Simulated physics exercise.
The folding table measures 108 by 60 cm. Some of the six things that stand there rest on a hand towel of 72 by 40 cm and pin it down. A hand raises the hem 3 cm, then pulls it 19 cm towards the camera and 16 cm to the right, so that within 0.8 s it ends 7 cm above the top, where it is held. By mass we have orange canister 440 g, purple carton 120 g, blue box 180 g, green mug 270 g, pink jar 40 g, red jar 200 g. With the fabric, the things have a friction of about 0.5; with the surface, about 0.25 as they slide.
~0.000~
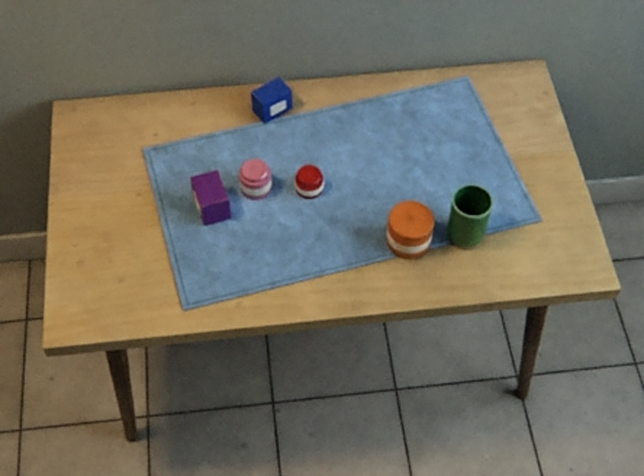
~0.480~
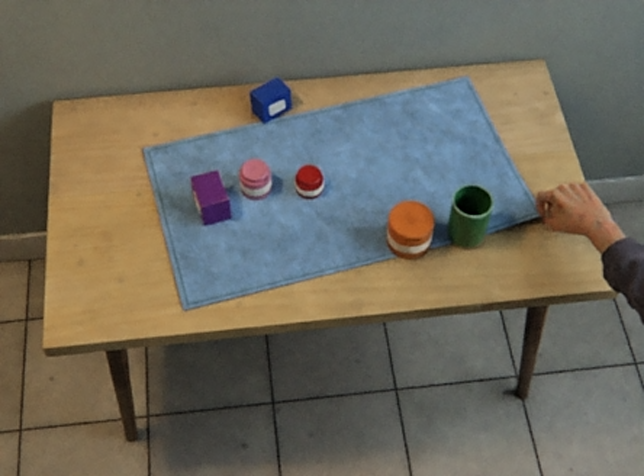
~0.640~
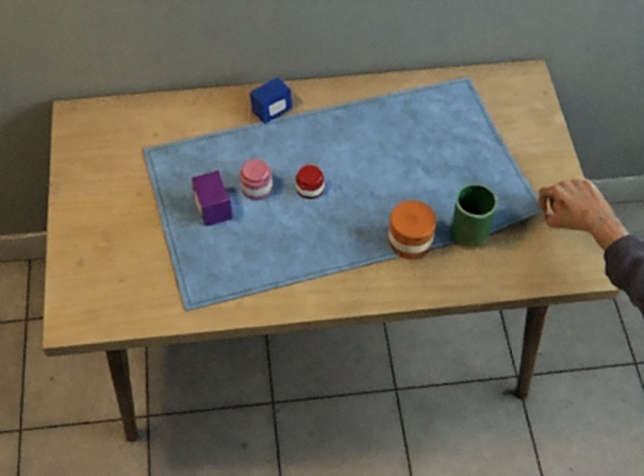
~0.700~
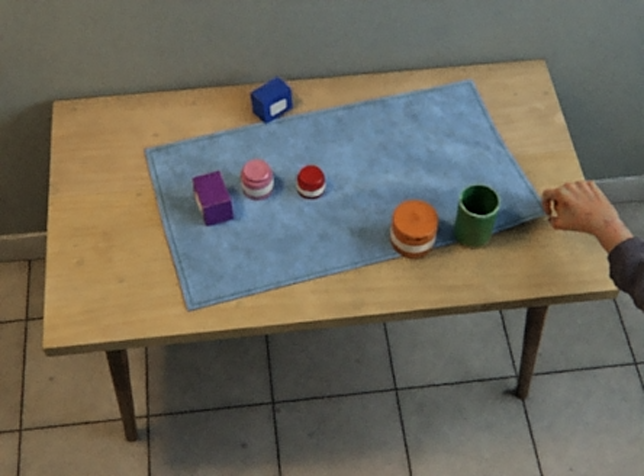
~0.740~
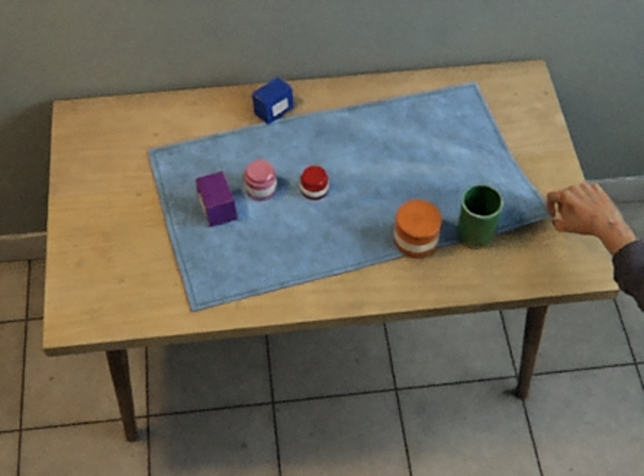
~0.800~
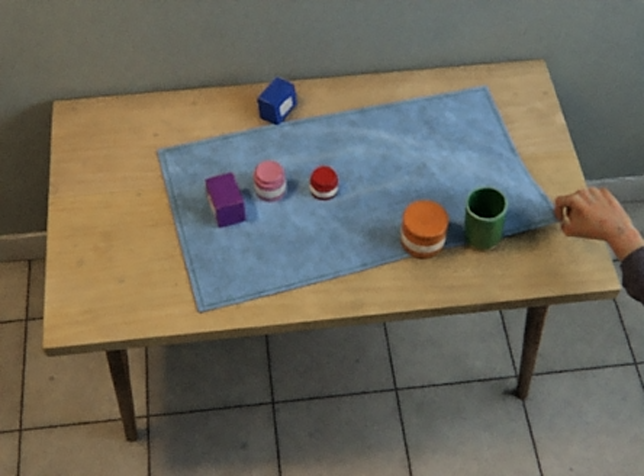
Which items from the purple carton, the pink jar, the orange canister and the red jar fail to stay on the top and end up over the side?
The purple carton never comes down; the pink jar never comes down; the orange canister never comes down; the red jar never comes down.
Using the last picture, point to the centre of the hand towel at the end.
Midpoint, last view: Approx. (472, 209).
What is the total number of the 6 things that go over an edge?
1.
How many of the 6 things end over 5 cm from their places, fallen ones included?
Count recorded: 5.
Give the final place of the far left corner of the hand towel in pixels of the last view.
Look around (295, 131) in the last picture - that's where it comes to rest.
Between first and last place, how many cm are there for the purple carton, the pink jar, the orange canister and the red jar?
About: Purple carton 25 cm, pink jar 25 cm, orange canister 25 cm, red jar 30 cm.
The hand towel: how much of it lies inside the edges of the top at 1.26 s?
About 90 per cent.
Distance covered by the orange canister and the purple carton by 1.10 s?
For the orange canister, 15 centimetres, and for the purple carton, 15 centimetres.
By 1.0 s, 100 % of the hand towel is still over the top; red jar 10 cm off its start, pink jar 9 cm off its start, purple carton 9 cm off its start.
By 1.1 s, 95 % of the hand towel is still over the top; red jar 17 cm off its start, pink jar 16 cm off its start, purple carton 16 cm off its start.
By 1.3 s, 90 % of the hand towel is still over the top; red jar 24 cm off its start at (429, 189), pink jar 23 cm off its start at (373, 171), purple carton 22 cm off its start at (325, 180).
By 1.4 s, 85 % of the hand towel is still over the top; red jar 28 cm off its start, pink jar 27 cm off its start, purple carton 26 cm off its start.
By 3.0 s, 85 % of the hand towel is still over the top; red jar 28 cm off its start at (449, 194), pink jar 27 cm off its start at (394, 175), purple carton 26 cm off its start at (345, 183), orange canister 24 cm off its start at (536, 262).
